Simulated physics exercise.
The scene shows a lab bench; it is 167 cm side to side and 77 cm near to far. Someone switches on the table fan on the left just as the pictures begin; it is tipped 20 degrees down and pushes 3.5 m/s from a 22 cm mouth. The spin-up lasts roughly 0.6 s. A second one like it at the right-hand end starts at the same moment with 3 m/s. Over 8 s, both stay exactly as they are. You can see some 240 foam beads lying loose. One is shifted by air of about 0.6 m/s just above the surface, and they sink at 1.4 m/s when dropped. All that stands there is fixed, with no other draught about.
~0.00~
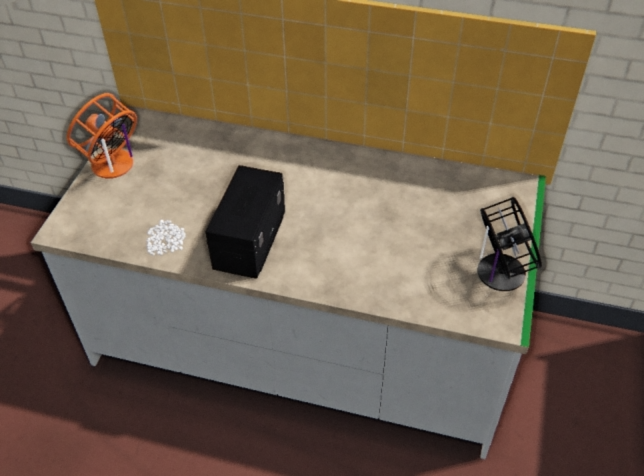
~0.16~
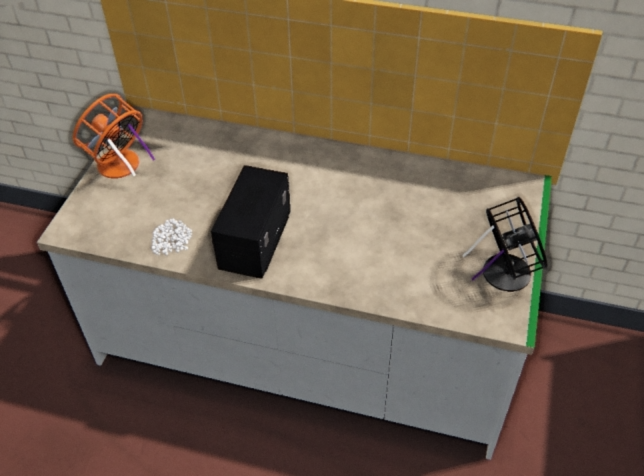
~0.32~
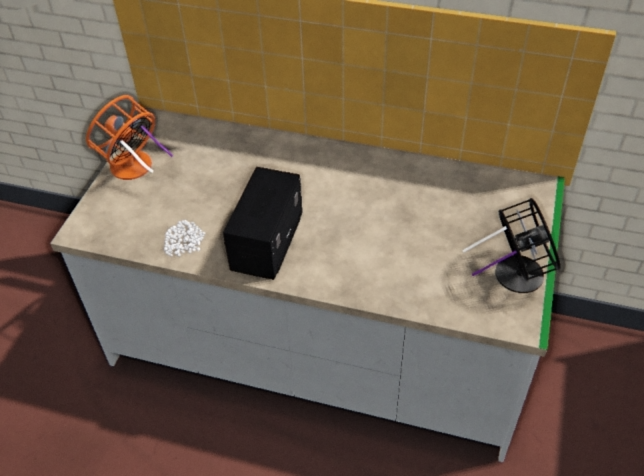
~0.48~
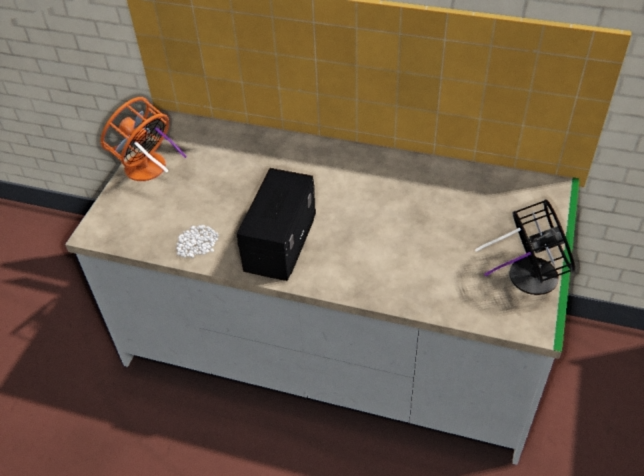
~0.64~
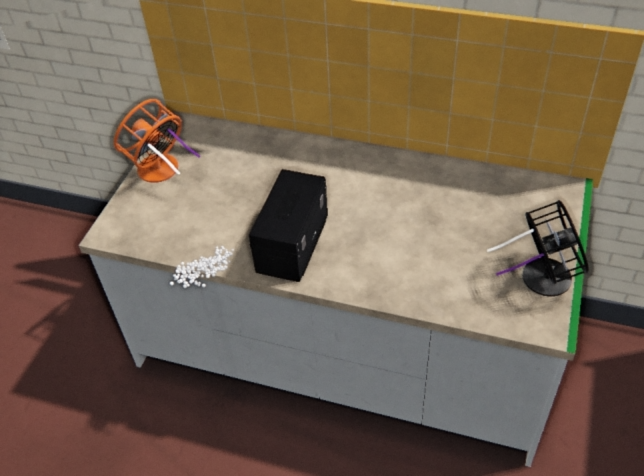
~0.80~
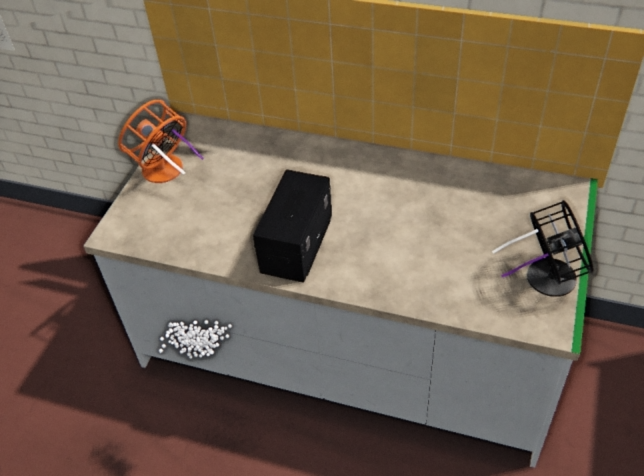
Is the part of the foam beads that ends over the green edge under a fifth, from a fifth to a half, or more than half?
Result - portion over green edge: Short of a fifth.
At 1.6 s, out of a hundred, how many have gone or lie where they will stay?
It comes to some 100 per cent.
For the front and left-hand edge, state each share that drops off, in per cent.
I'd guess around 100 in a hundred at the front and around 0 in a hundred on the left-hand side.
After 1.6 s, 0 % are over the green edge; 100 % are gone or lie where they will stay.
After 2.6 s, 0 % are over the green edge; 100 % are gone or lie where they will stay.
After 4.4 s, 0 % are over the green edge; 100 % are gone or lie where they will stay.
After 8.0 s, at the end, 0 % are over the green edge.
